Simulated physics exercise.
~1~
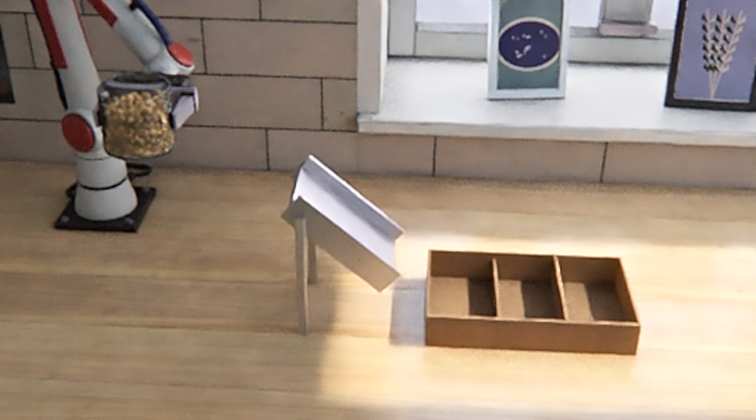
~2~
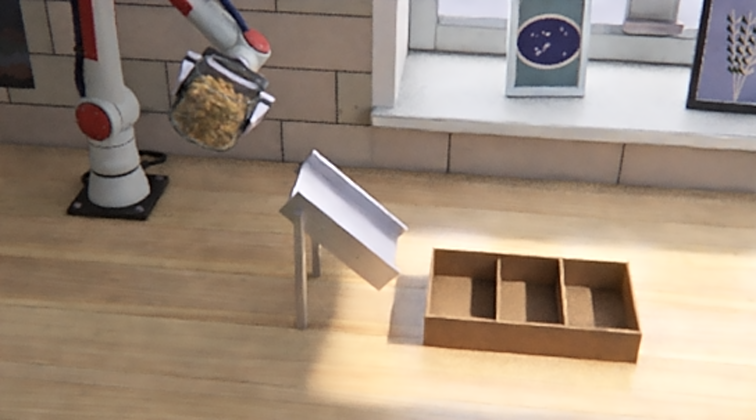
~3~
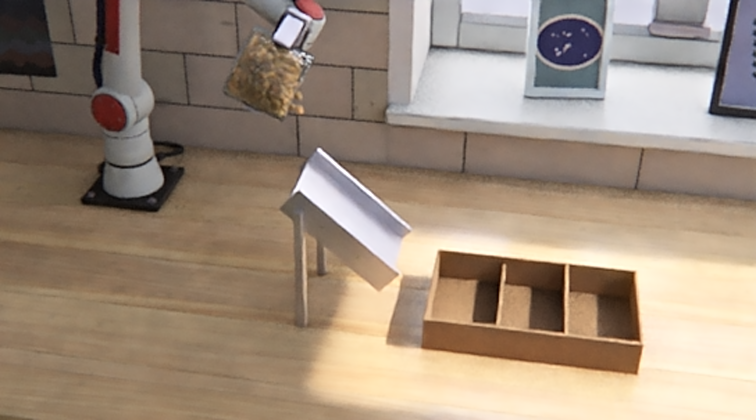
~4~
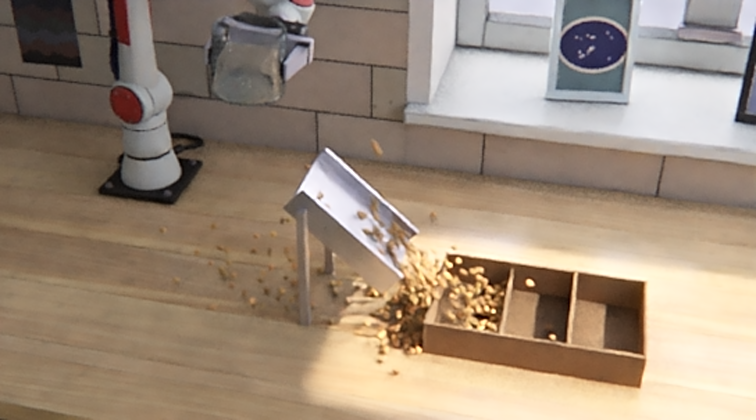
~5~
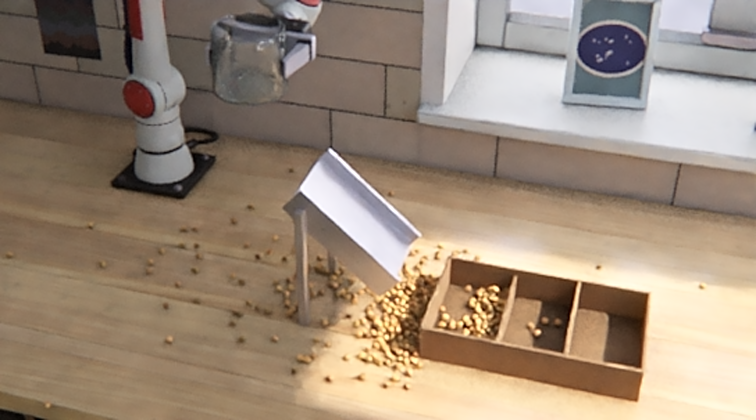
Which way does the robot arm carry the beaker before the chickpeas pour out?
The arm carries the beaker to the right, towards the chute.
